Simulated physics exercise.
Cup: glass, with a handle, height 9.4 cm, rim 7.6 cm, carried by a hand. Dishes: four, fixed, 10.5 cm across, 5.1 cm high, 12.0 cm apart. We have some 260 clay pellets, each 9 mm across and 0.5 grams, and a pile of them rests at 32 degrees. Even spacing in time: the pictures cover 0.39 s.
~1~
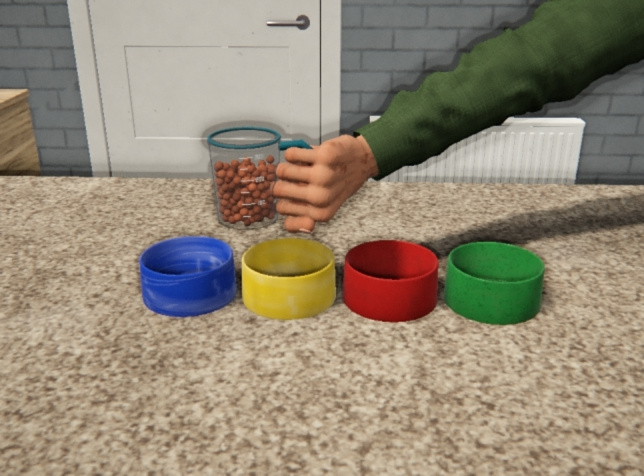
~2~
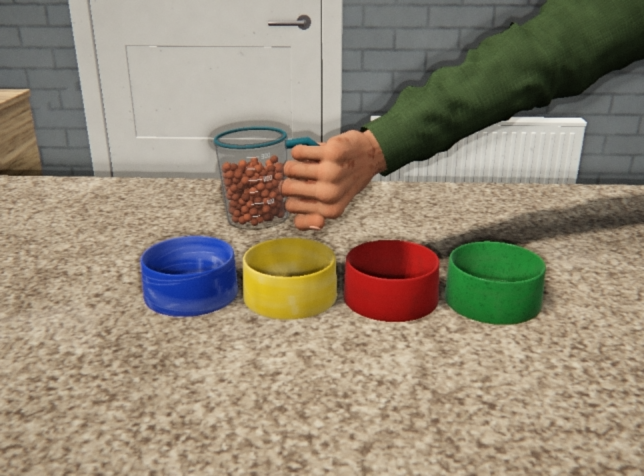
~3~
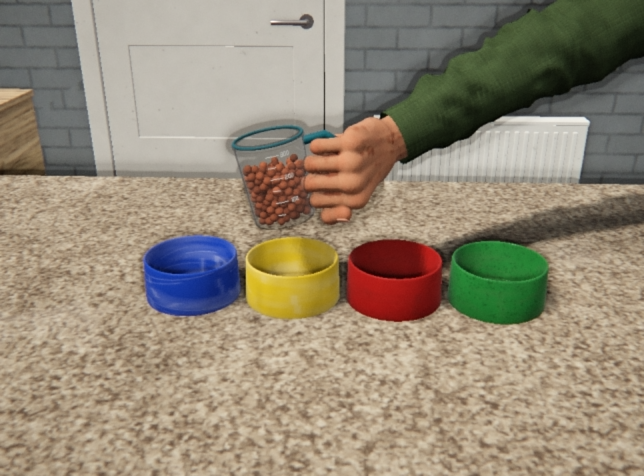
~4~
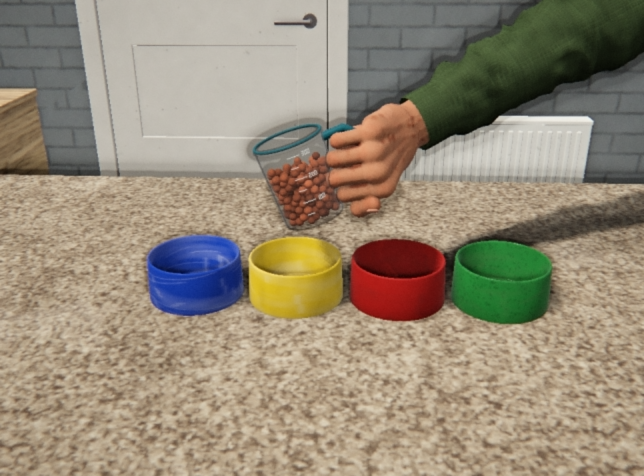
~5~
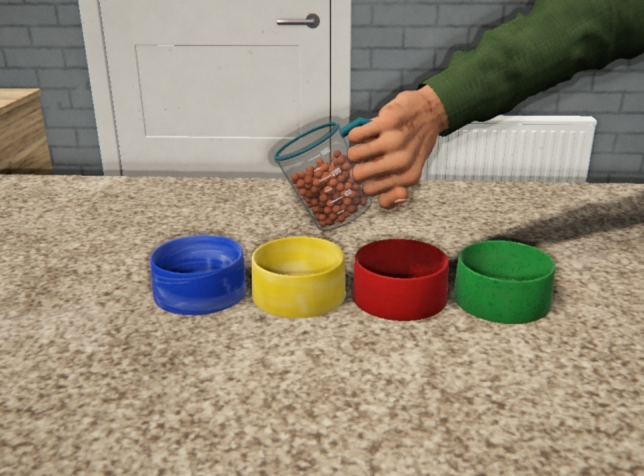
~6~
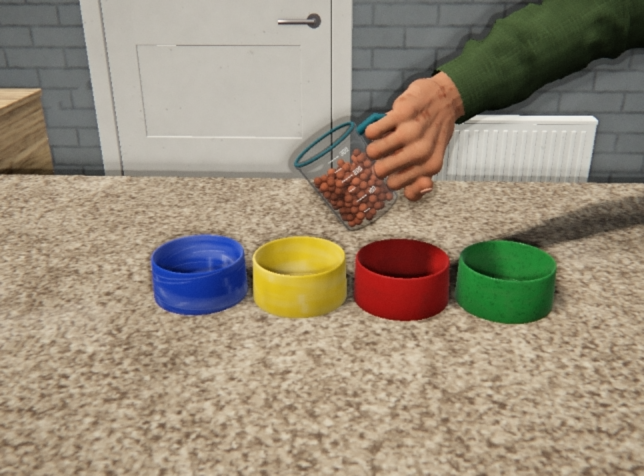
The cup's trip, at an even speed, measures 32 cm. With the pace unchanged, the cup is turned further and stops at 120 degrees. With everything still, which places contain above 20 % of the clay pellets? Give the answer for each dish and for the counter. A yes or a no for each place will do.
My prediction: Red: Probably a fifth or fewer of the pieces land there; blue: Probably a fifth or fewer of the pieces land there; green: Probably more than a fifth of the pieces land there; yellow: Probably a fifth or fewer of the pieces land there; counter: Probably a fifth or fewer of the pieces land there.
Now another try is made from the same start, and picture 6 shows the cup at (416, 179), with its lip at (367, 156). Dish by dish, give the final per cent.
Final shares - red 0 %, blue 0 %, green 100 %, yellow 0 %.
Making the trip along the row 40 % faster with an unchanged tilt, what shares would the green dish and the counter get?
In that case: Green 100, and counter 0.
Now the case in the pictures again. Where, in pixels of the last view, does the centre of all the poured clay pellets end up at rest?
I'd say roughly (495, 282).
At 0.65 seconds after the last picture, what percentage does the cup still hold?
Close to 100 % of the load.
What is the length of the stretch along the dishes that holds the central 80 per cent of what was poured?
6 centimetres.
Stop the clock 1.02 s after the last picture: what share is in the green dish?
Estimate to date: Some 55 %.
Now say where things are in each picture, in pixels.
In the first picture, cup at (246, 179), tilt 0 degrees, lip at (209, 137), moved 0.0 cm; middle of the pieces at (245, 196); blue dish at (187, 255); yellow dish at (288, 257); red dish at (391, 260); green dish at (496, 262).
In the second picture, cup at (254, 178), tilt 3 degrees, lip at (216, 139), moved 0.8 cm; middle of the pieces at (253, 195).
In the third picture, cup at (276, 178), tilt 10 degrees, lip at (234, 143), moved 2.9 cm; middle of the pieces at (278, 195).
In the fourth picture, cup at (301, 178), tilt 18 degrees, lip at (254, 149), moved 5.3 cm; middle of the pieces at (305, 195).
In the fifth picture, cup at (326, 178), tilt 26 degrees, lip at (276, 156), moved 7.7 cm; middle of the pieces at (331, 195).
In the sixth picture, cup at (348, 178), tilt 35 degrees, lip at (296, 163), moved 10.1 cm; middle of the pieces at (356, 194); blue dish at (198, 254); yellow dish at (299, 256); red dish at (402, 258); green dish at (508, 260).
Then, 0.39 s after the last picture, tilt 76 degrees; cup holds 100 %.
Then, 0.65 s after the last picture, tilt 103 degrees; cup holds 100 %.
Then, 1.02 s after the last picture, tilt 120 degrees; cup holds 45 %, green 55 %.
In the end, red 0 %, blue 0 %, green 100 %, yellow 0 %, counter 0 %.
